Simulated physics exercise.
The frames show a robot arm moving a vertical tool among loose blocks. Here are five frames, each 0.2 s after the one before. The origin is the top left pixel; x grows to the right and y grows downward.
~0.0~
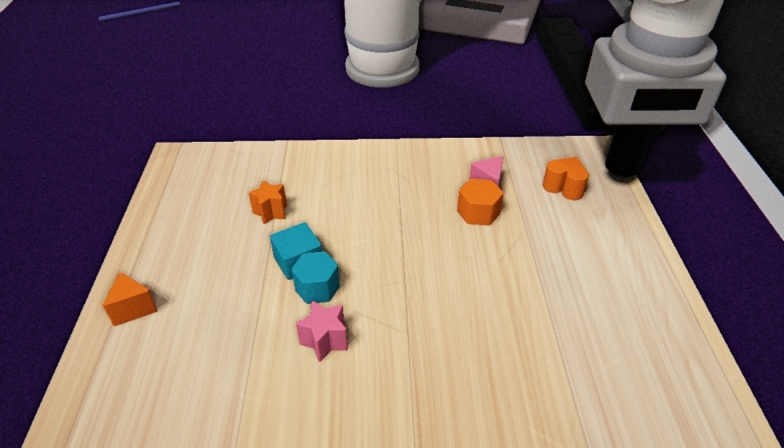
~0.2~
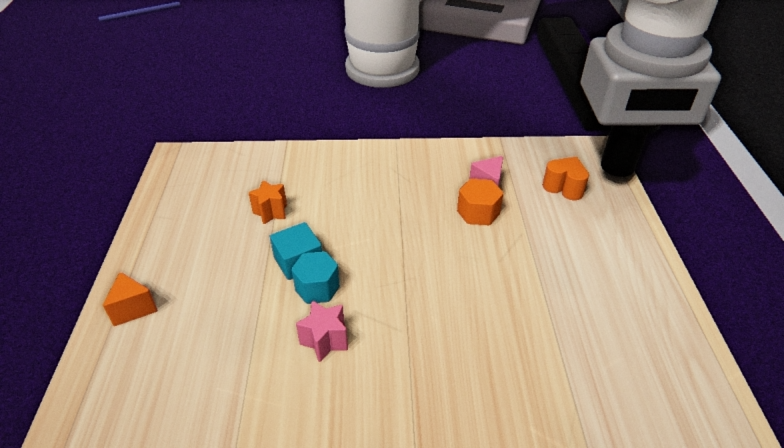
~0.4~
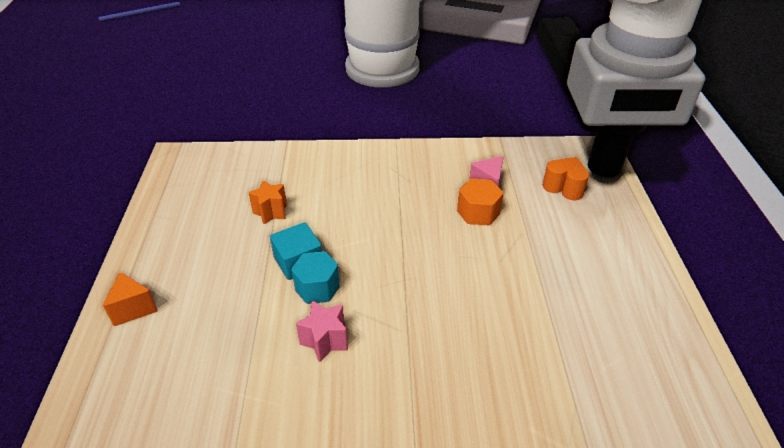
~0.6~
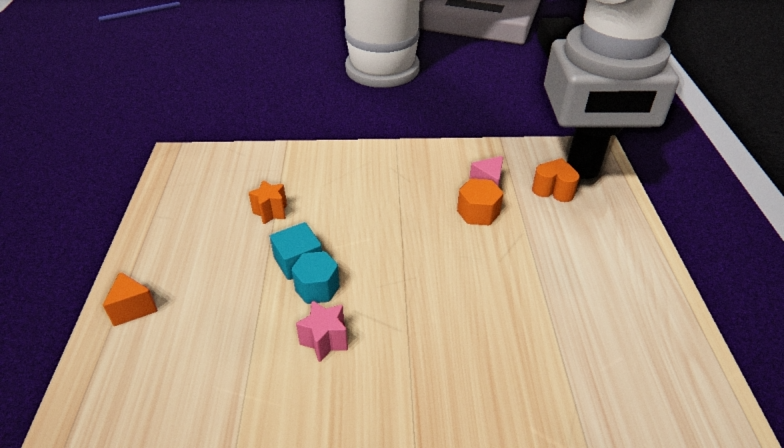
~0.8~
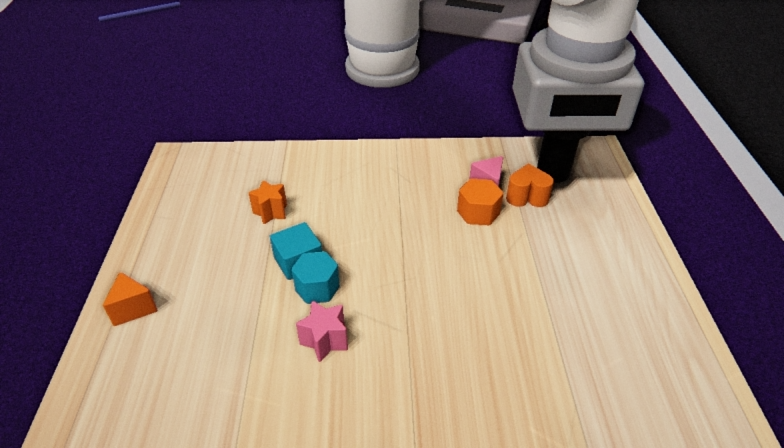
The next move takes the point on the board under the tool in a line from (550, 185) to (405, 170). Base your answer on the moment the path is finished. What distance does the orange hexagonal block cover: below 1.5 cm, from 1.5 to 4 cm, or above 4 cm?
It will fall in the lowest band, under 1.5 cm.
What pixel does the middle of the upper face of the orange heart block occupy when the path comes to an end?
Expect it around (514, 181).
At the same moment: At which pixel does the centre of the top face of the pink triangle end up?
The middle of its top is at (442, 171).
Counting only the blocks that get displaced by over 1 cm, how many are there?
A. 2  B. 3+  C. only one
A - 2.
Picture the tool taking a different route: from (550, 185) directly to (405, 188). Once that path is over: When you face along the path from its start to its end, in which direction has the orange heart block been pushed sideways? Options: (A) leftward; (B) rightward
Correct choice: A.
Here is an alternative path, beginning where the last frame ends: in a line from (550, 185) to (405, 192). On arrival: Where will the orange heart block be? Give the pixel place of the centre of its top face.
In the picture, it is at (507, 188).
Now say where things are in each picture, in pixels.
The first frame shows lower end of the tool (622, 167), tops of blocks, orange hexagonal block (481, 191), pink triangle (491, 165), orange heart block (569, 167).
The second frame shows tool (617, 167), blocks as before.
The third frame shows tool (604, 168), blocks as before.
The fourth frame shows tool (583, 169), orange heart block (559, 170).
The fifth frame shows tool (553, 173), orange hexagonal block (481, 191), pink triangle (491, 165), orange heart block (531, 176).
On the path given first. One third of the way, tool (502, 168); orange hexagonal block (479, 192); pink triangle (479, 166), turned 30° anticlockwise; orange heart block (514, 181), turned 35° anticlockwise.
Two thirds of the way, tool (454, 163); orange hexagonal block (479, 192); pink triangle (445, 170), turned 80° anticlockwise; orange heart block (514, 181), turned 35° anticlockwise.
At the end, tool (406, 158); orange hexagonal block (479, 192); pink triangle (442, 171), turned 90° anticlockwise; orange heart block (514, 181), turned 35° anticlockwise.
